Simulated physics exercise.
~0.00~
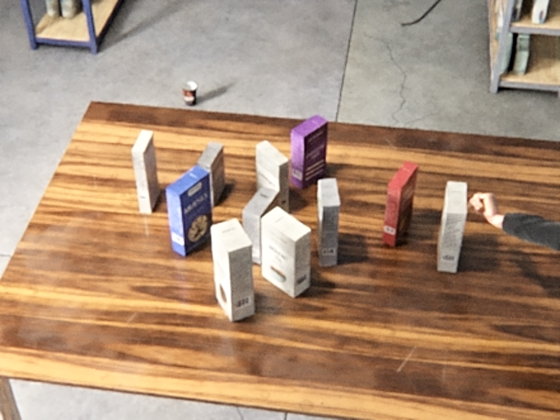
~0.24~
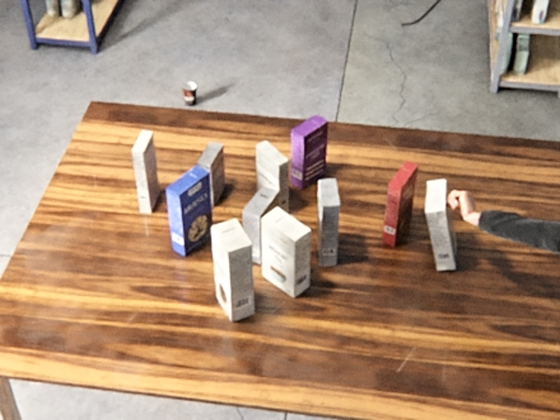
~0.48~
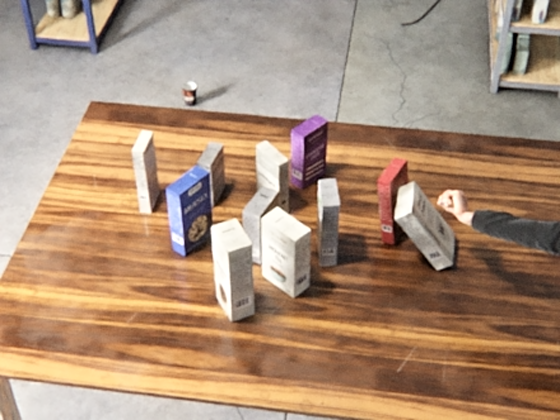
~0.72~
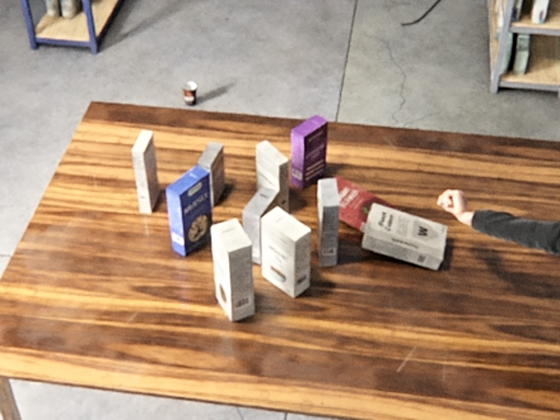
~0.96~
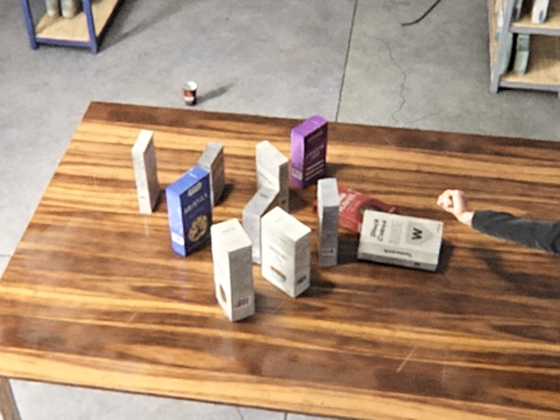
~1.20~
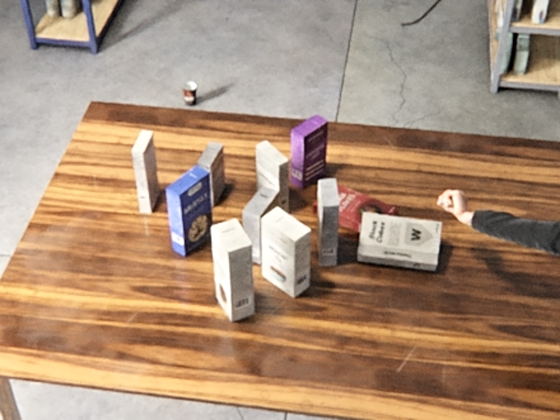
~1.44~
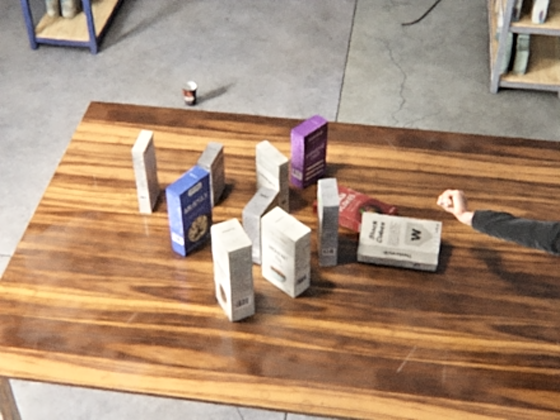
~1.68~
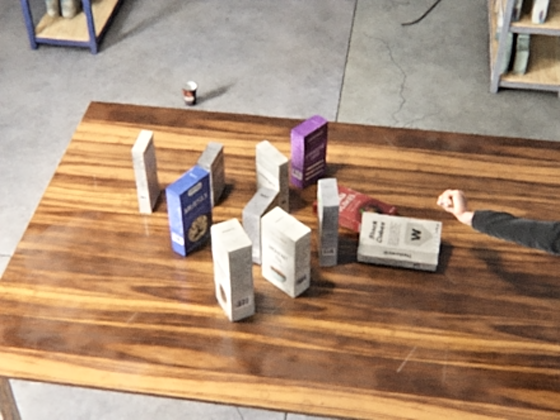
Hand tipping a pale box leftward into a red one on a wooden table, both toppling while the other boxes stay standing.
